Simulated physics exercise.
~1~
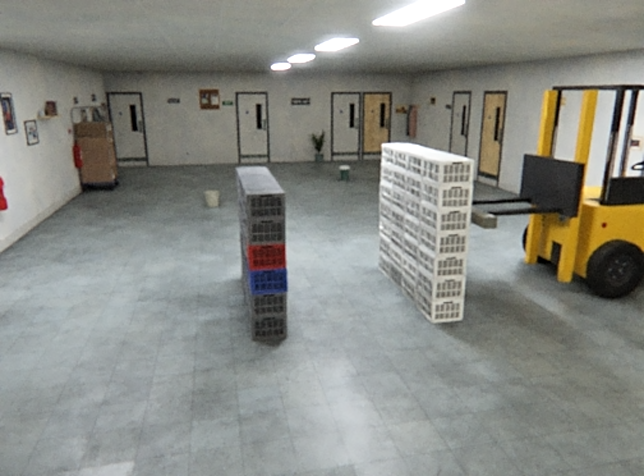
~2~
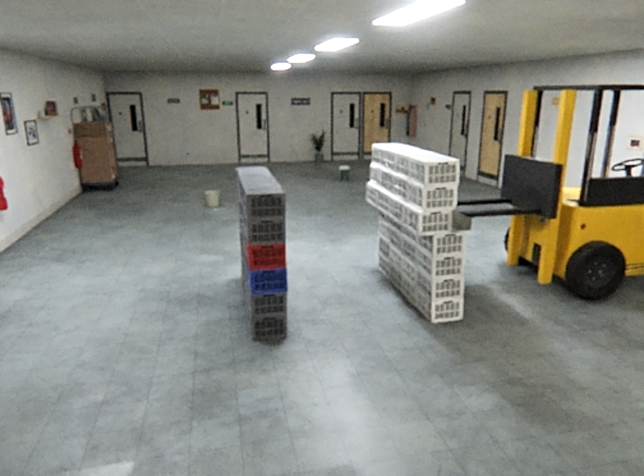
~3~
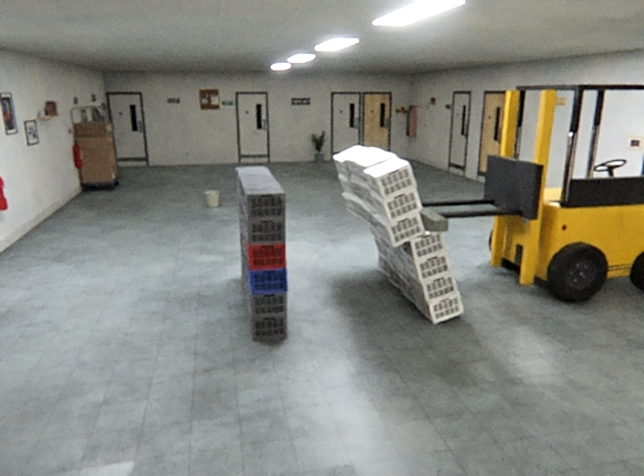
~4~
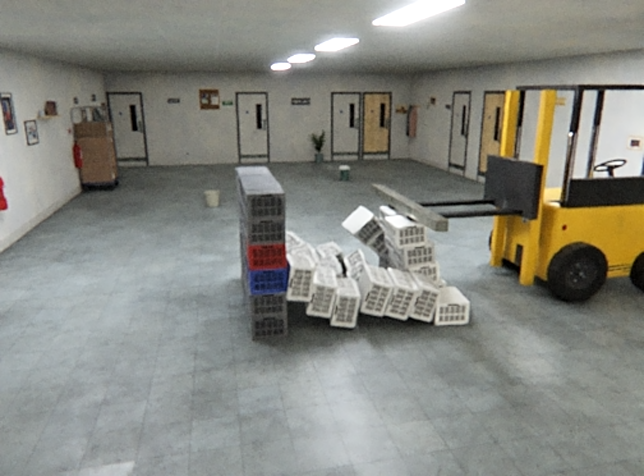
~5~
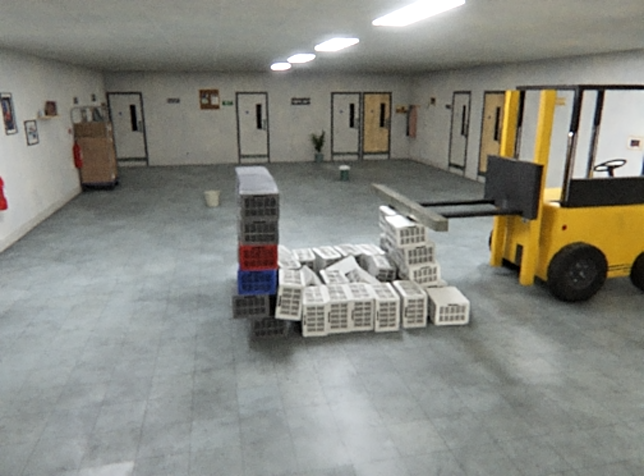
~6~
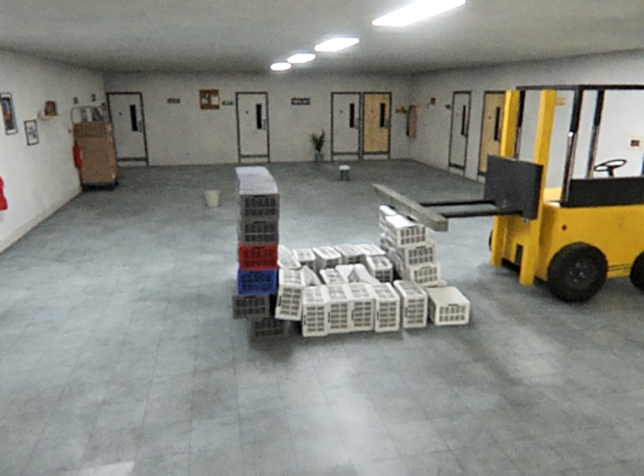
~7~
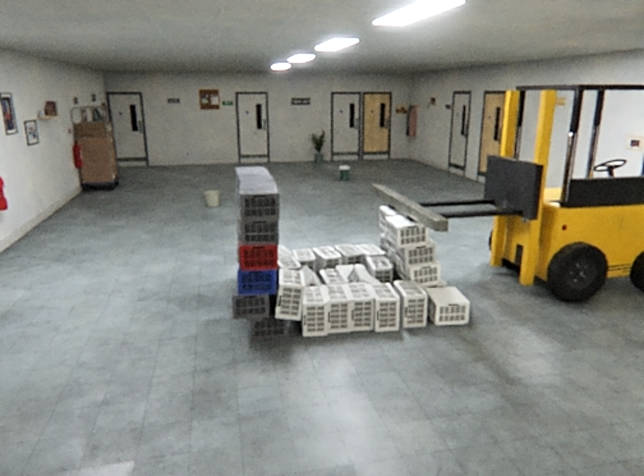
Yellow forklift driving a beam into a white crate stack, spilling crates leftward against a dark stack that shifts but stays standing.
